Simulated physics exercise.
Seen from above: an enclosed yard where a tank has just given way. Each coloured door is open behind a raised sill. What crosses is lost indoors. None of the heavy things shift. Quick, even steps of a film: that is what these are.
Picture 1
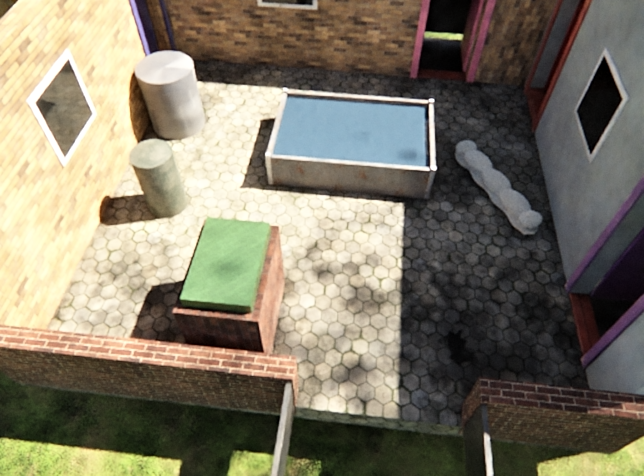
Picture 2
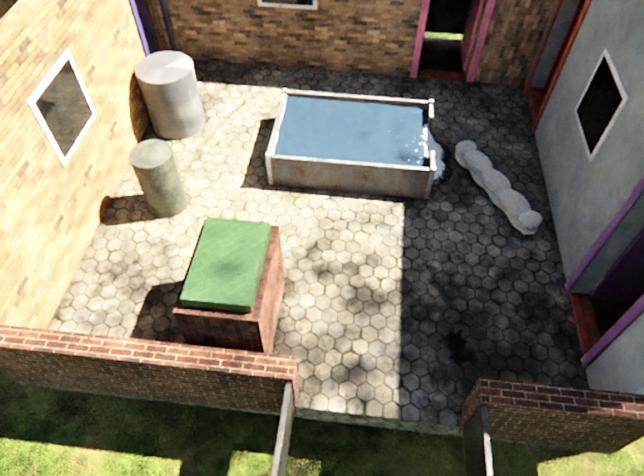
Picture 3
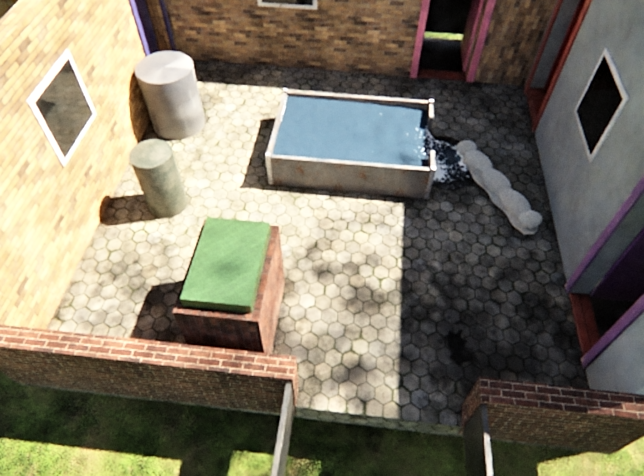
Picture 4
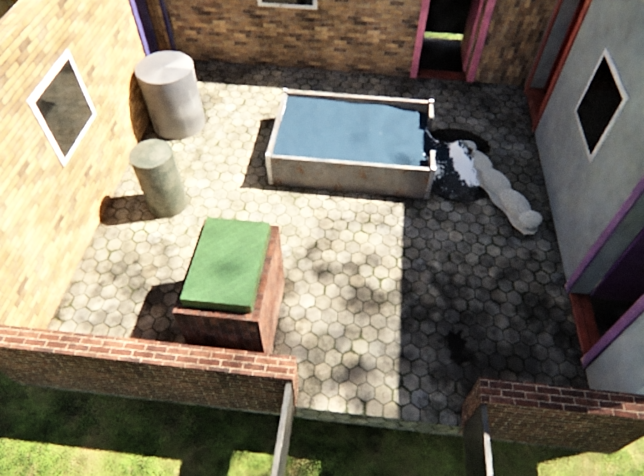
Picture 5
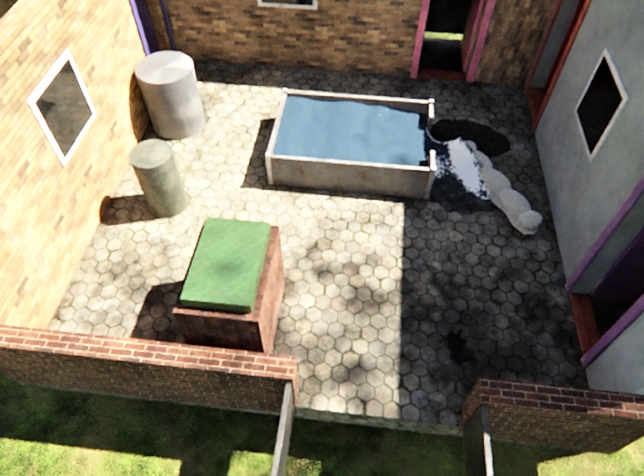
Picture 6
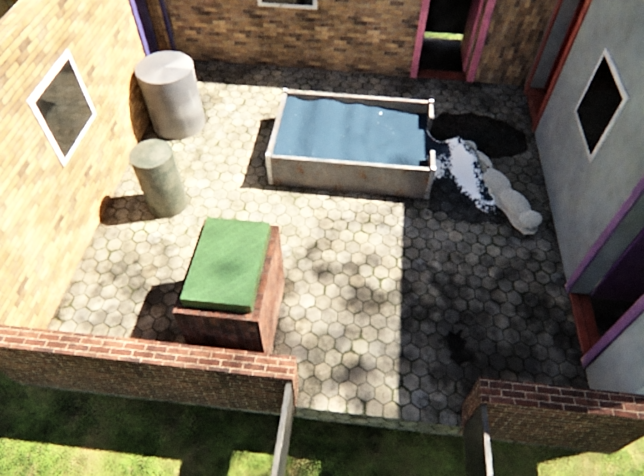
In the video, a still tank of blue water in a paved, walled yard opens at its right end, and foaming water pours out, spreading rightward over the paving around a lumpy white object while a dark wet patch grows.
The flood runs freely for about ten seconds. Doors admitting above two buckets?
Pink door above, red door not above, blue door not above, purple door above.
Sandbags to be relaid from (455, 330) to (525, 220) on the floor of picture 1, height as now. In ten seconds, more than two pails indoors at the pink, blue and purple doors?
Pink door swamped, blue door not swamped, purple door not swamped.
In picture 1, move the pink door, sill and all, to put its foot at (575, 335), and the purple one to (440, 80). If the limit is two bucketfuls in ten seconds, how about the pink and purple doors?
Result - pink door exceeds the limit; purple door exceeds the limit.
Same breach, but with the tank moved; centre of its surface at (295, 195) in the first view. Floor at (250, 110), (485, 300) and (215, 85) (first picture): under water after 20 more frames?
One after the other: Untouched, reached, untouched.
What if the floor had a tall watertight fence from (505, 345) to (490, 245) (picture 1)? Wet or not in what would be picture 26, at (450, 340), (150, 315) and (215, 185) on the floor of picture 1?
Results in sequence: Swamped / bone-dry / bone-dry.
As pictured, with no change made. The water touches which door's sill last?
Answer - the one in blue.
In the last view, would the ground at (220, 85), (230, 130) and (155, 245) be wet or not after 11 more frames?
The three points read clear, clear and clear.
A moment on, water covers 20 % of the floor; the pink door not reached, the red door wet at the sill, nothing in, the blue door not reached, the purple door not reached.
Next, water covers 30 % of the floor; the pink door under two buckets in, the red door wet at the sill, nothing in, the blue door not reached, the purple door under two buckets in.
Then, water covers 35 % of the floor; the pink door over two buckets in, the red door wet at the sill, nothing in, the blue door not reached, the purple door under two buckets in.
Later, water covers 50 % of the floor; the pink door over two buckets in, the red door wet at the sill, nothing in, the blue door not reached, the purple door over two buckets in.
In the end, water covers 65 % of the floor; the pink door over two buckets in, the red door wet at the sill, nothing in, the blue door wet at the sill, nothing in, the purple door far over two buckets in.
